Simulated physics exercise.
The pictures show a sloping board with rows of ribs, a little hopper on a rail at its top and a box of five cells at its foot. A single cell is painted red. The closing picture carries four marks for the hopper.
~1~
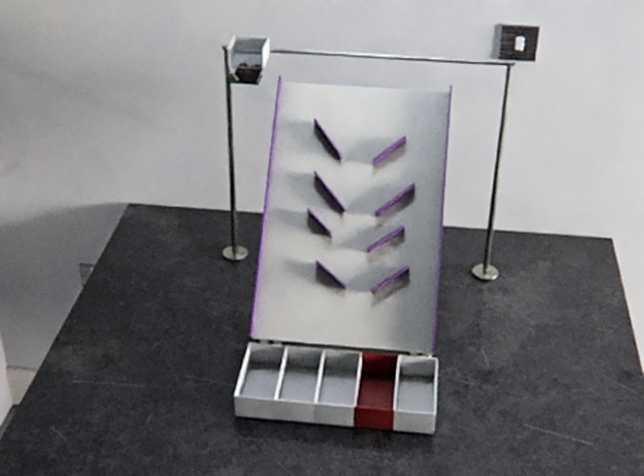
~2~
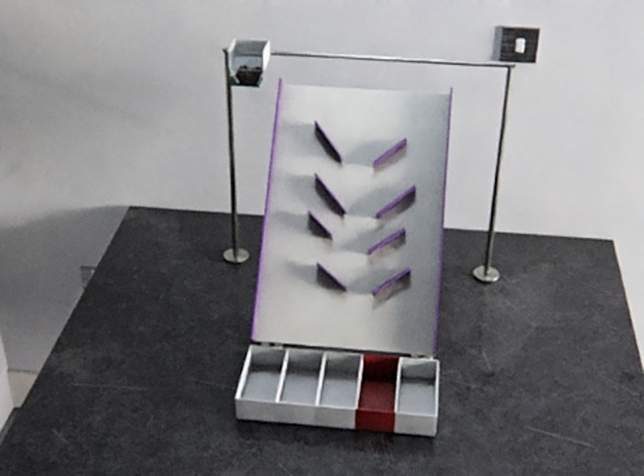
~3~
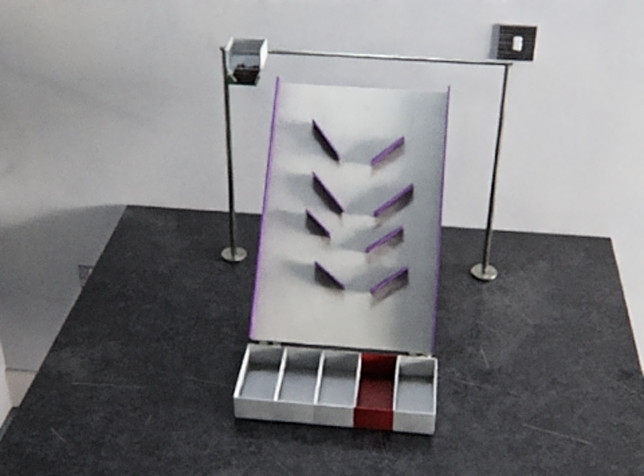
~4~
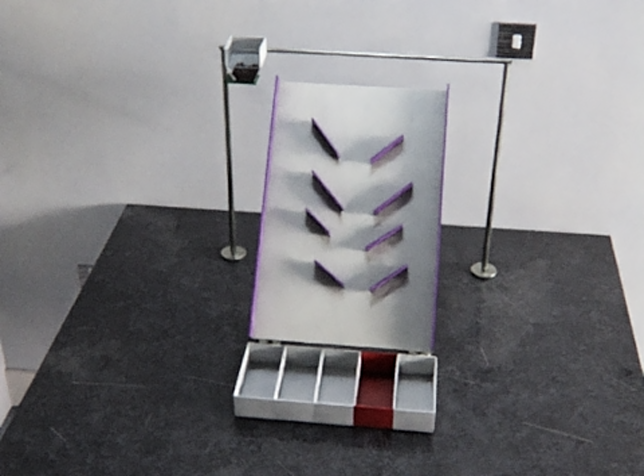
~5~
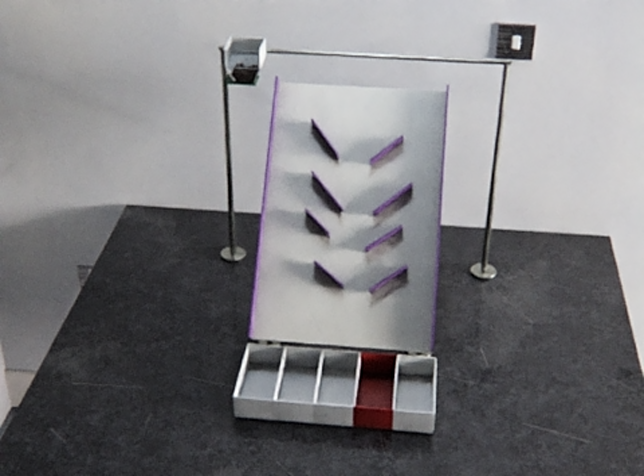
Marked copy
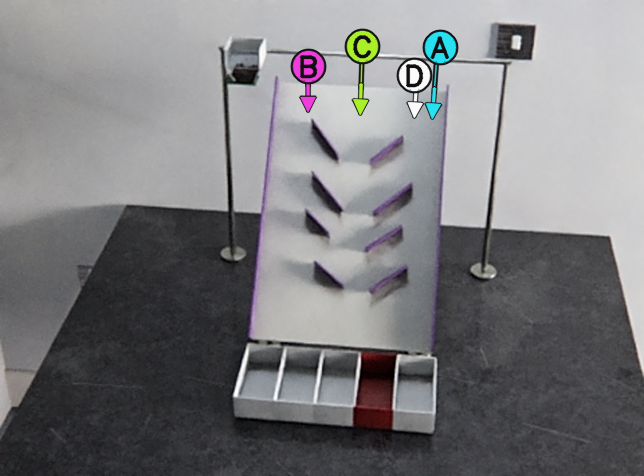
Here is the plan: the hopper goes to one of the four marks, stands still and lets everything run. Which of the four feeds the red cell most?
Mark C does it best.
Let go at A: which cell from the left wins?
The fifth.
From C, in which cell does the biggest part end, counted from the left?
It is the fourth one.
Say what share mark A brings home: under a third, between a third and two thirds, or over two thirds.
Mark A gives under a third.
On the marked copy, mark A meets the board at (432, 113); mark B meets the board at (308, 106); mark C meets the board at (360, 109); mark D meets the board at (414, 112).
Choosing A, about a tenth in the red cell, the larger part in other cells, about a tenth outside the box.
Choosing B, roughly a quarter in the red cell, roughly two thirds in other cells, about a tenth outside the box.
Choosing C, roughly two thirds in the red cell, roughly a quarter in other cells, about a tenth outside the box.
Choosing D, roughly a third in the red cell, roughly half in other cells, about a tenth outside the box.
